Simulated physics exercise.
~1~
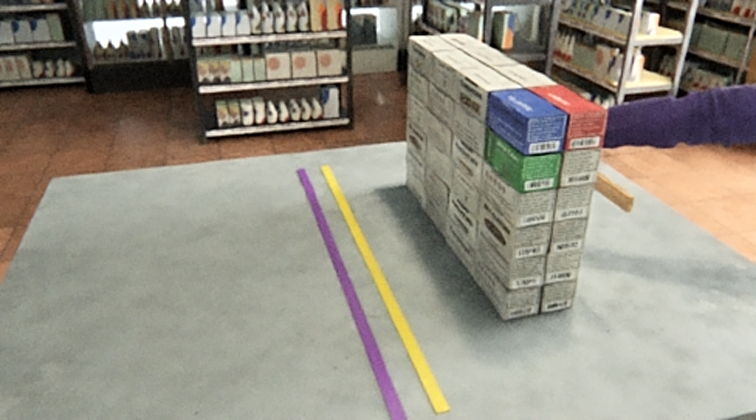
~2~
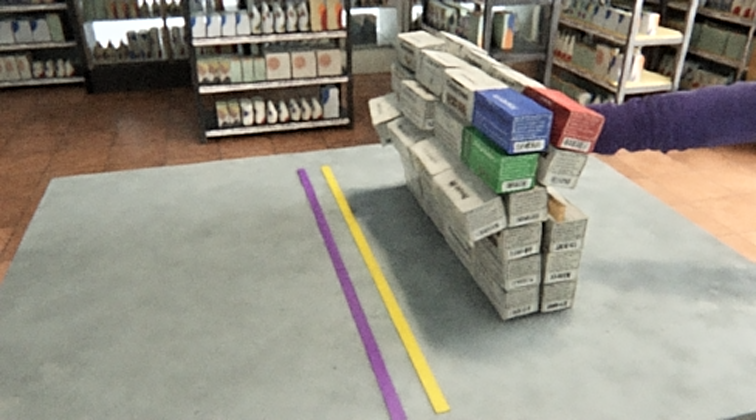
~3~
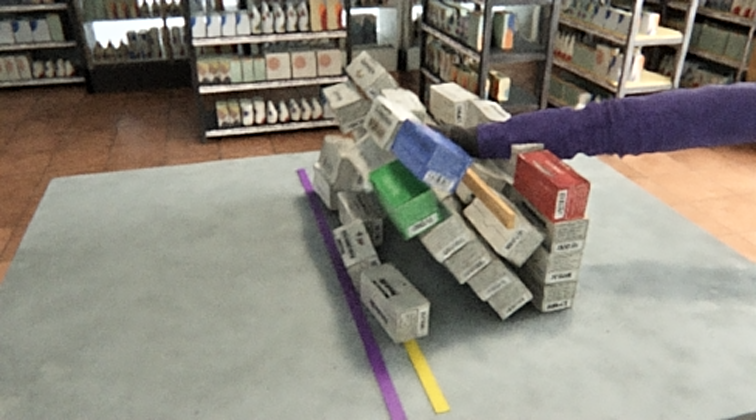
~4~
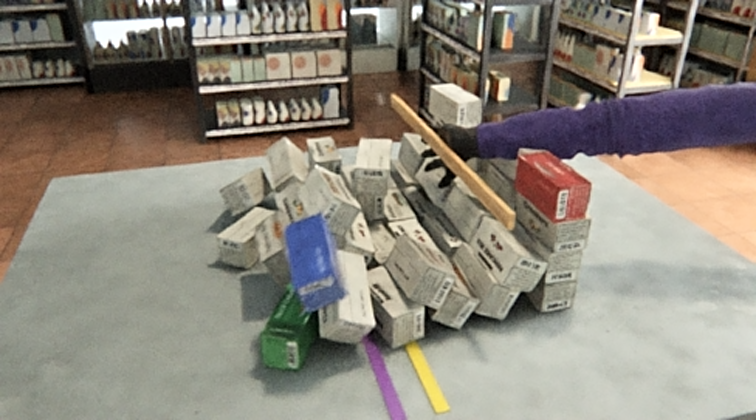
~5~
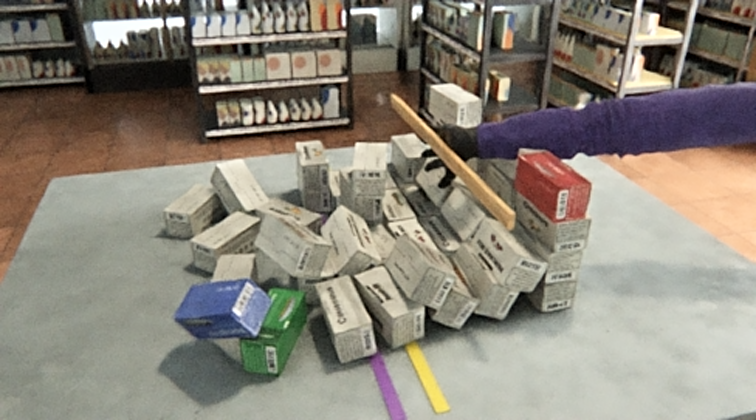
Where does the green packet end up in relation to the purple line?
The green packet ends up beyond the purple line, lying to the left of it near the blue packet.
